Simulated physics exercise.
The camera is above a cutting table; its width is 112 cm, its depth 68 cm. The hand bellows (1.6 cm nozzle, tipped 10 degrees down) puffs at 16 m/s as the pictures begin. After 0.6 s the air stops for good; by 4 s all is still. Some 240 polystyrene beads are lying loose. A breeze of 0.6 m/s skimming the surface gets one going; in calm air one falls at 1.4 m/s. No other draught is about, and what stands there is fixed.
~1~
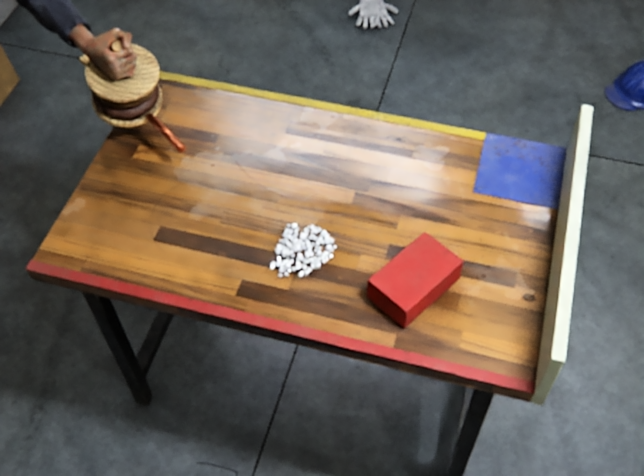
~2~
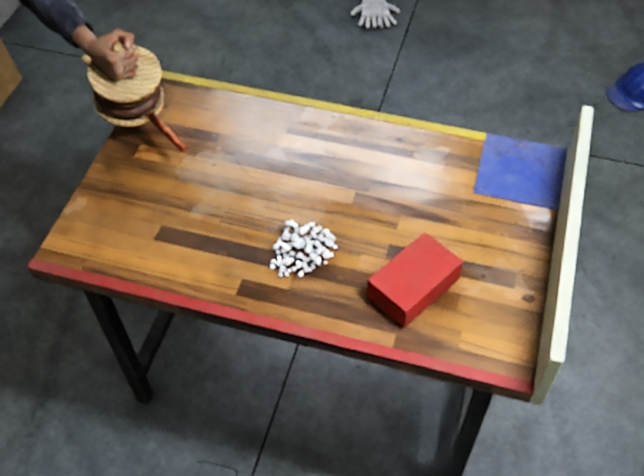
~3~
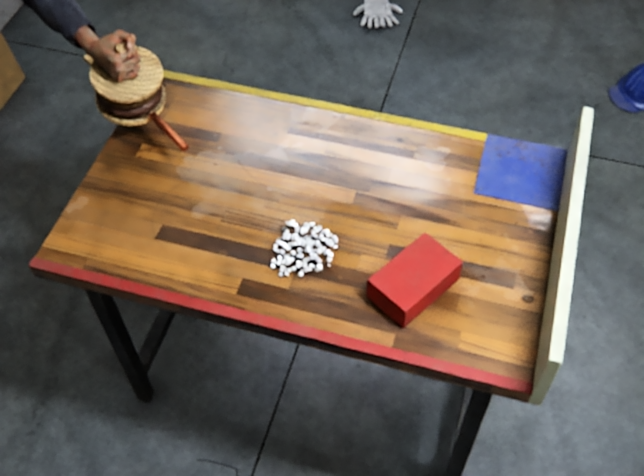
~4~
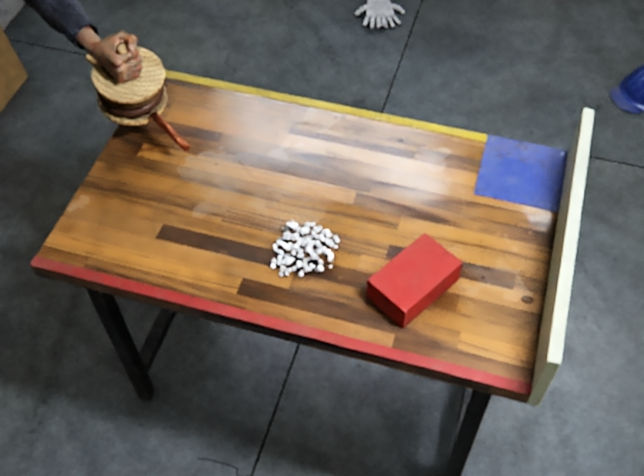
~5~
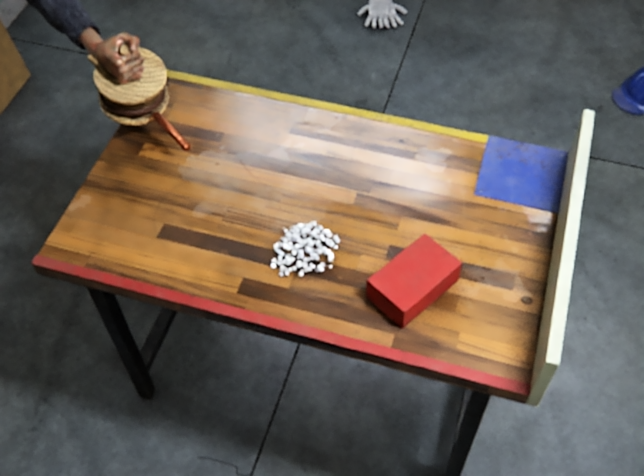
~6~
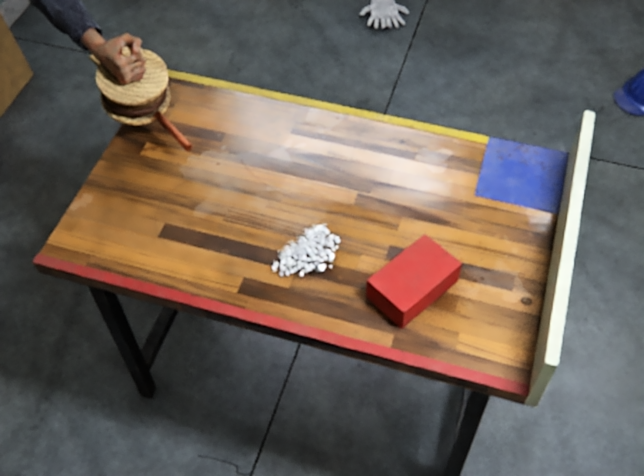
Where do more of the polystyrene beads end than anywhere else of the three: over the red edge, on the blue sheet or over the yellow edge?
The red one.
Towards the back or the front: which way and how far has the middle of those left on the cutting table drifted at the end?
Towards the back, some 10 cm.
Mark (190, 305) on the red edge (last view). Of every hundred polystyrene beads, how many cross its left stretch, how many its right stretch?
Some 0 % left, 60 % right.
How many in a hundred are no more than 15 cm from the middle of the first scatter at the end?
Near 0 %.
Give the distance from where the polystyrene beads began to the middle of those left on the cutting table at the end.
Roughly 35 cm.
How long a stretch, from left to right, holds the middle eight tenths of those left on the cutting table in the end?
Roughly 20 cm.
Then, 0.6 s after the last picture, 42 % are still on the top, 0 % are on the blue sheet, 0 % over the yellow edge and 58 % over the red edge; the middle of those left on the top is near (432, 248).
Then, 1.0 s after the last picture, 40 % are still on the top, 0 % are on the blue sheet, 0 % over the yellow edge and 59 % over the red edge; the middle of those left on the top is near (458, 256).
Then, 2.0 s after the last picture, 40 % are still on the top, 0 % are on the blue sheet, 0 % over the yellow edge and 60 % over the red edge; the middle of those left on the top is near (458, 256).
Then, 3.8 s after the last picture, at the end, 0 % are on the blue sheet, 0 % over the yellow edge and 60 % over the red edge; the middle of those left on the top is near (458, 256).
